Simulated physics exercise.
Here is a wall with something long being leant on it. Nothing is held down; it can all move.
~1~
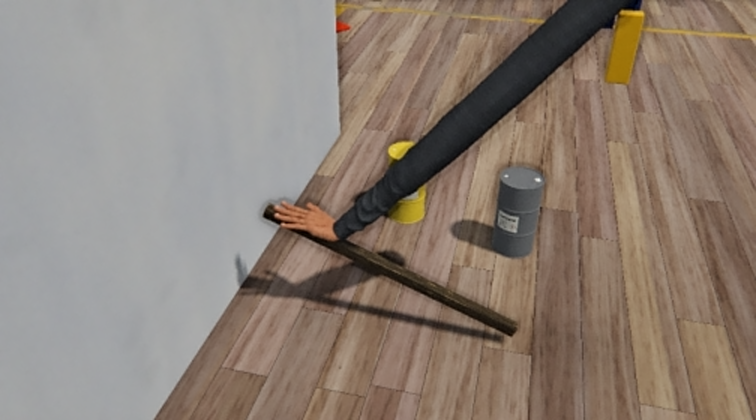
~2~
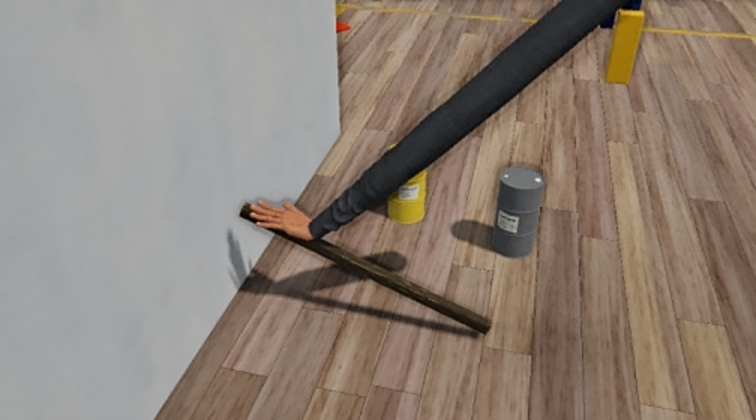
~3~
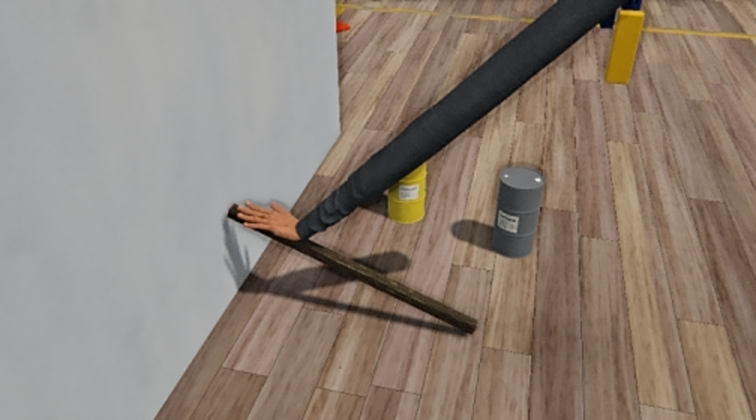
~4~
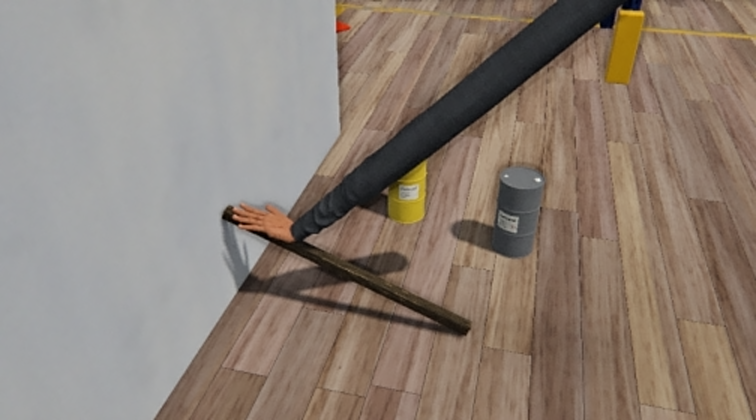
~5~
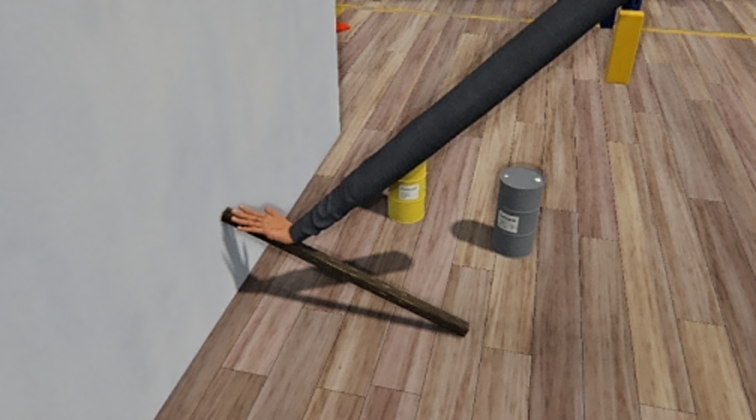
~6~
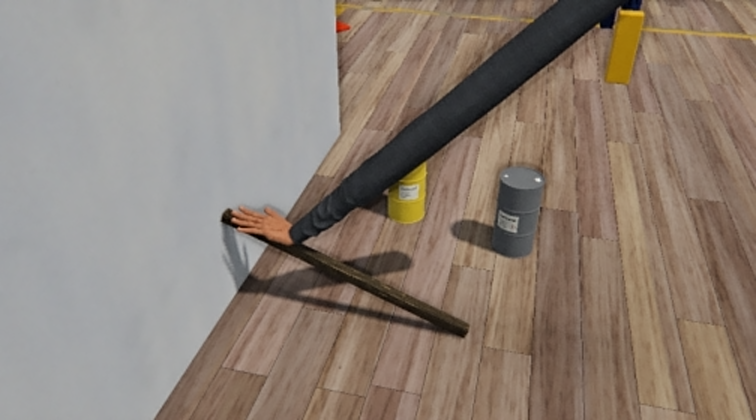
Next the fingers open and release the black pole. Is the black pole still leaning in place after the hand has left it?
No: Yep, it does slide down.
Then, 0.30 s after the last picture, black pole sunk by 13° near (354, 296).
Then, 0.40 s after the last picture, black pole sunk by 22° near (357, 310).
Then, 1.90 s after the last picture, black pole resting near (355, 310).
At rest, moved from the start, black pole; the other 2 in place. Seen from the same camera at the end, black pole near (357, 312). The pole gives way.
